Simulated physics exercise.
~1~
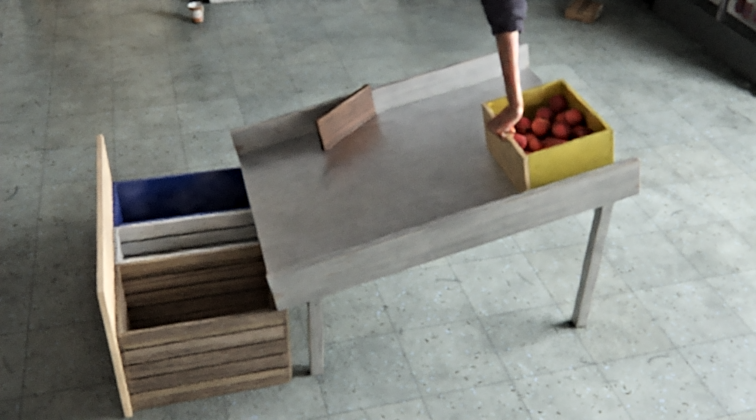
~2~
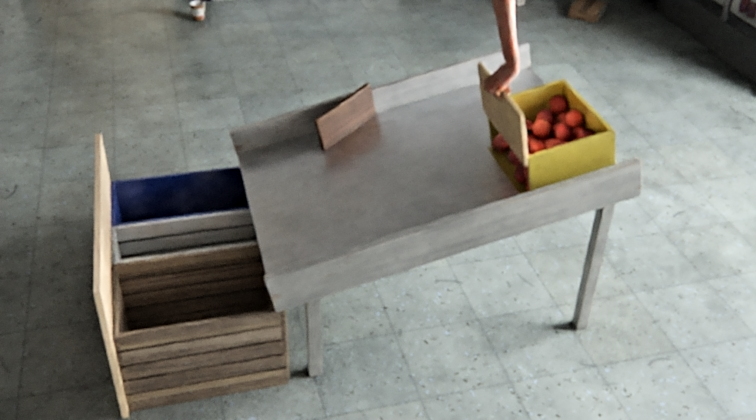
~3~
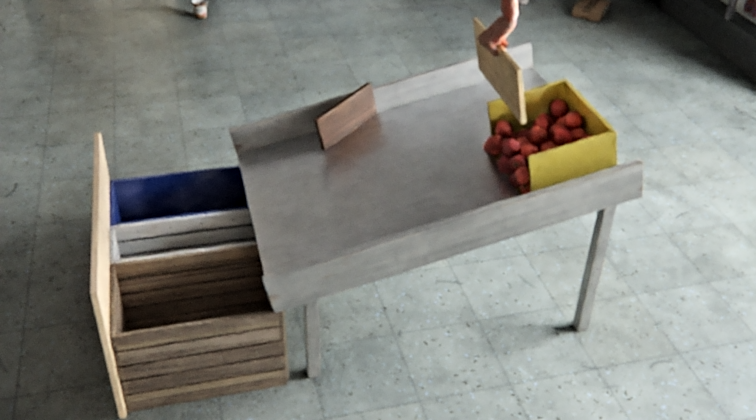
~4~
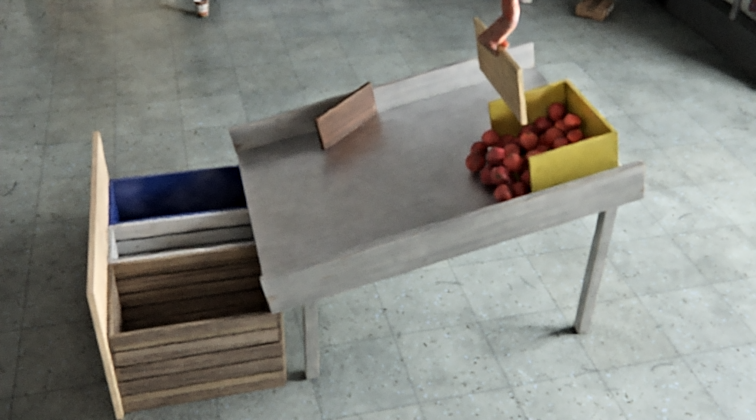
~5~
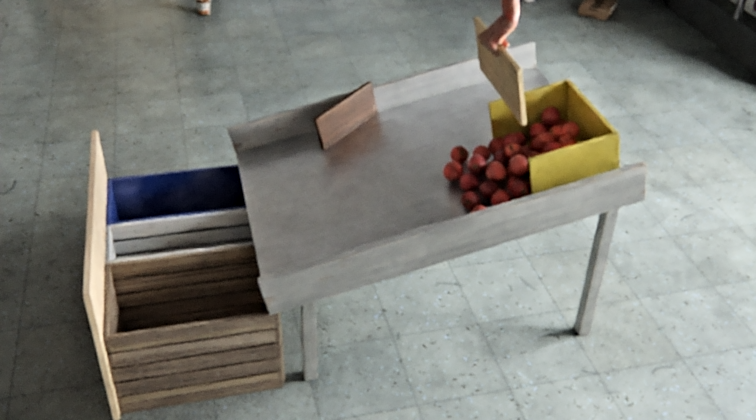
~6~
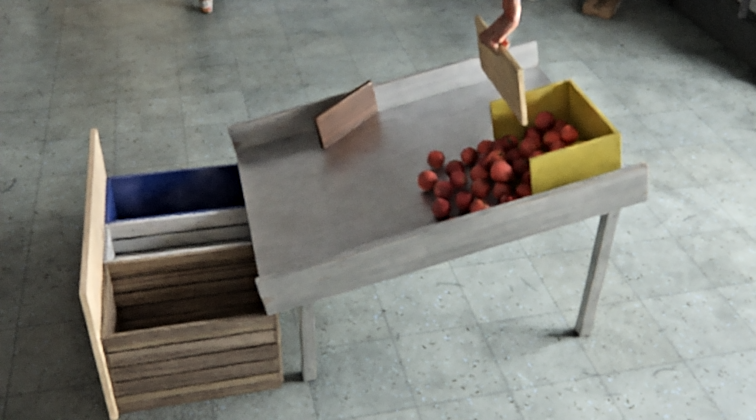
To begin with, a hand grips the gate of a yellow pen full of tomatoes at the right end of a metal table, above wooden, white and blue containers at the left. The hand lifts the gate clear, and tomatoes roll out leftward, spreading across the table while others remain inside.
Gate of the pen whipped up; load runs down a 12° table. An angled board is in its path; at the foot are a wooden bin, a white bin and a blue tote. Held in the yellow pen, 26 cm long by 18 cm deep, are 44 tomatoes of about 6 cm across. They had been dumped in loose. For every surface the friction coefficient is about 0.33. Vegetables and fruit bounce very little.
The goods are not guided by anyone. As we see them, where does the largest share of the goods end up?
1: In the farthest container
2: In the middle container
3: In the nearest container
Option 3: In the nearest container.
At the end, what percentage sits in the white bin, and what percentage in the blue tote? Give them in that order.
I'd put it at about 25 percent, then about 0 percent.
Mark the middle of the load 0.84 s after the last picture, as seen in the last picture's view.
Estimated centre in the last picture: (311, 227).
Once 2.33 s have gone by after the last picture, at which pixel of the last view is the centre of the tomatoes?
(164, 343).
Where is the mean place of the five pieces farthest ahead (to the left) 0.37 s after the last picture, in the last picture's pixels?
Close to (321, 227).
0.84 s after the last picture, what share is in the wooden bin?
Roughly 20 percent.
Then, 0.37 s after the last picture, 10 still in the yellow pen and 34 on the slope.
Then, 0.84 s after the last picture, 8 in the wooden bin, 2 in the white bin, 31 on the slope and 3 in the air.
Then, 1.49 s after the last picture, 30 in the wooden bin, 8 in the white bin, 1 on the slope and 5 in the air.
Outcome (2.33 s after the last picture), 33 in the wooden bin and 11 in the white bin.
